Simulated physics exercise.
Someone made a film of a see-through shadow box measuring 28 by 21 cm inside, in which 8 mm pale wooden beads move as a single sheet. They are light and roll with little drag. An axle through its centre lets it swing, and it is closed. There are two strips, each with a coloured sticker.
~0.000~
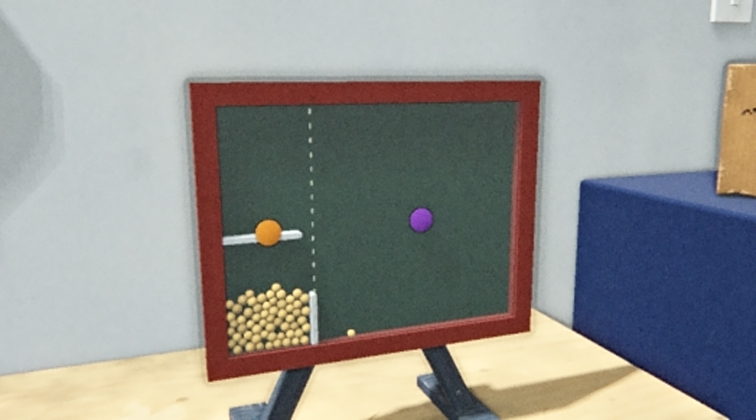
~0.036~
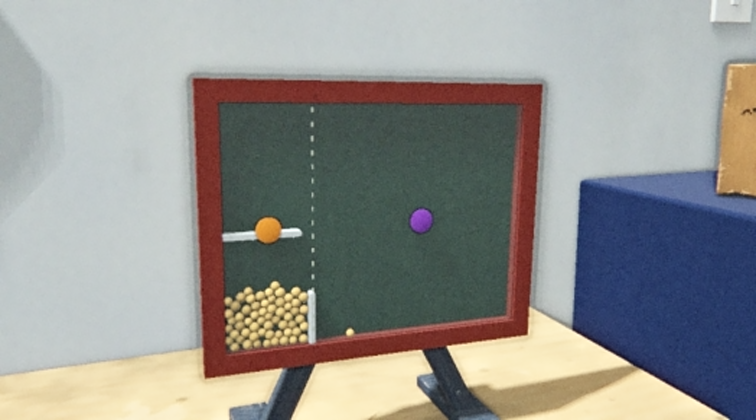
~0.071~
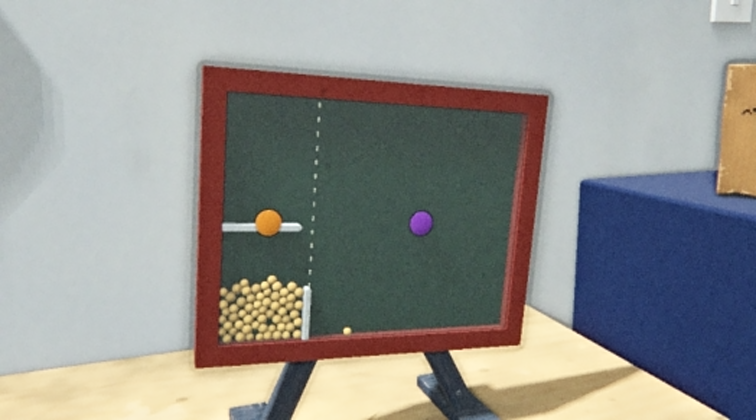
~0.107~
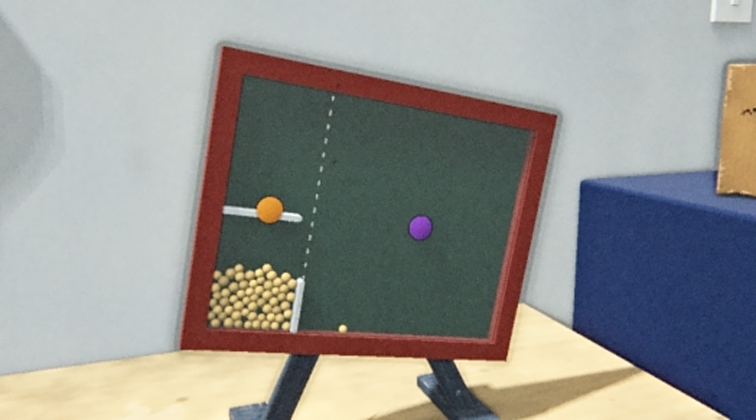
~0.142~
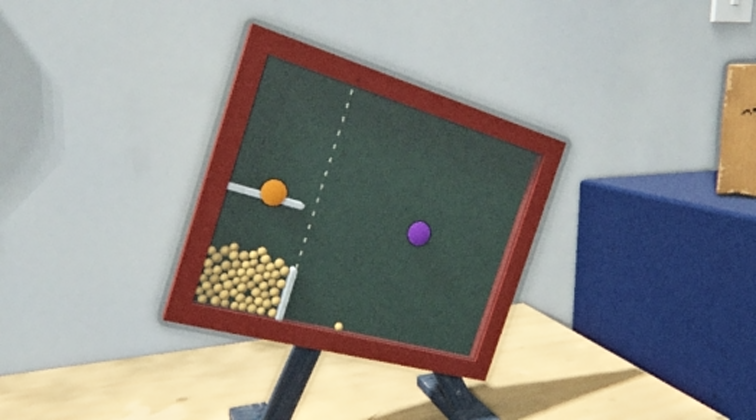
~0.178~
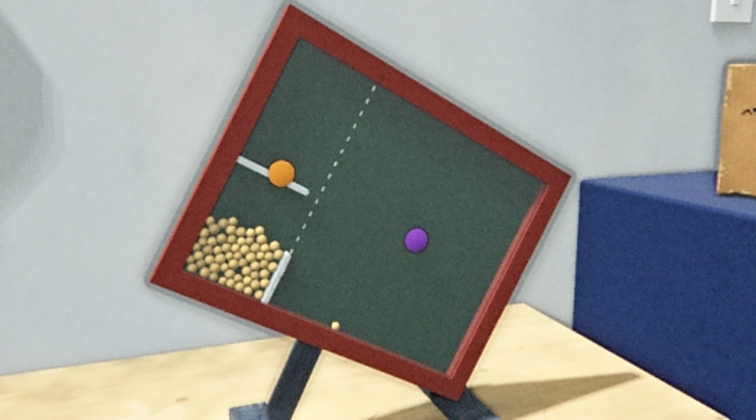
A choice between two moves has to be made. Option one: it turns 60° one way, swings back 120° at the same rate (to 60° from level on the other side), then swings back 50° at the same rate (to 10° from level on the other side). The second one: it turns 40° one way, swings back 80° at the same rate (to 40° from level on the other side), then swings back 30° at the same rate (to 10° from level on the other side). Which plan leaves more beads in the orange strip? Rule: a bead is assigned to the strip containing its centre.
The latter.
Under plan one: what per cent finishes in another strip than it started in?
My reckoning puts it near 25 percent.
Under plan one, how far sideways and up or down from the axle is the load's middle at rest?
Left: About 6 cm; below: About 10 cm.
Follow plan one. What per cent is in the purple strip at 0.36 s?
The share there is around 0 percent.
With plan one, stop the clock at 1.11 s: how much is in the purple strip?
About 25 per cent.
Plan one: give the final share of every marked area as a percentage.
At the end the orange strip has 75 percent and the purple strip has 25 percent.
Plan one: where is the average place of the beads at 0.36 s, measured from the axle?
12 cm left, 4 cm above.
Plan one. At 0.36 s, it stands 60° clockwise; the beads' middle is 12 cm left of and 4 cm above the centre; orange 100 %.
After 1.11 s, it stands 36° anticlockwise; the beads' middle is 1 cm left of and 12 cm below the centre; orange 75 %, purple 25 %.
After 1.28 s, it stands 10° anticlockwise; the beads' middle is 6 cm left of and 10 cm below the centre; orange 75 %, purple 25 %.
At rest by 1.7 s, it stands 10° anticlockwise; orange 75 %, purple 25 %.
Plan two would end with orange 100 %, purple 0 %.
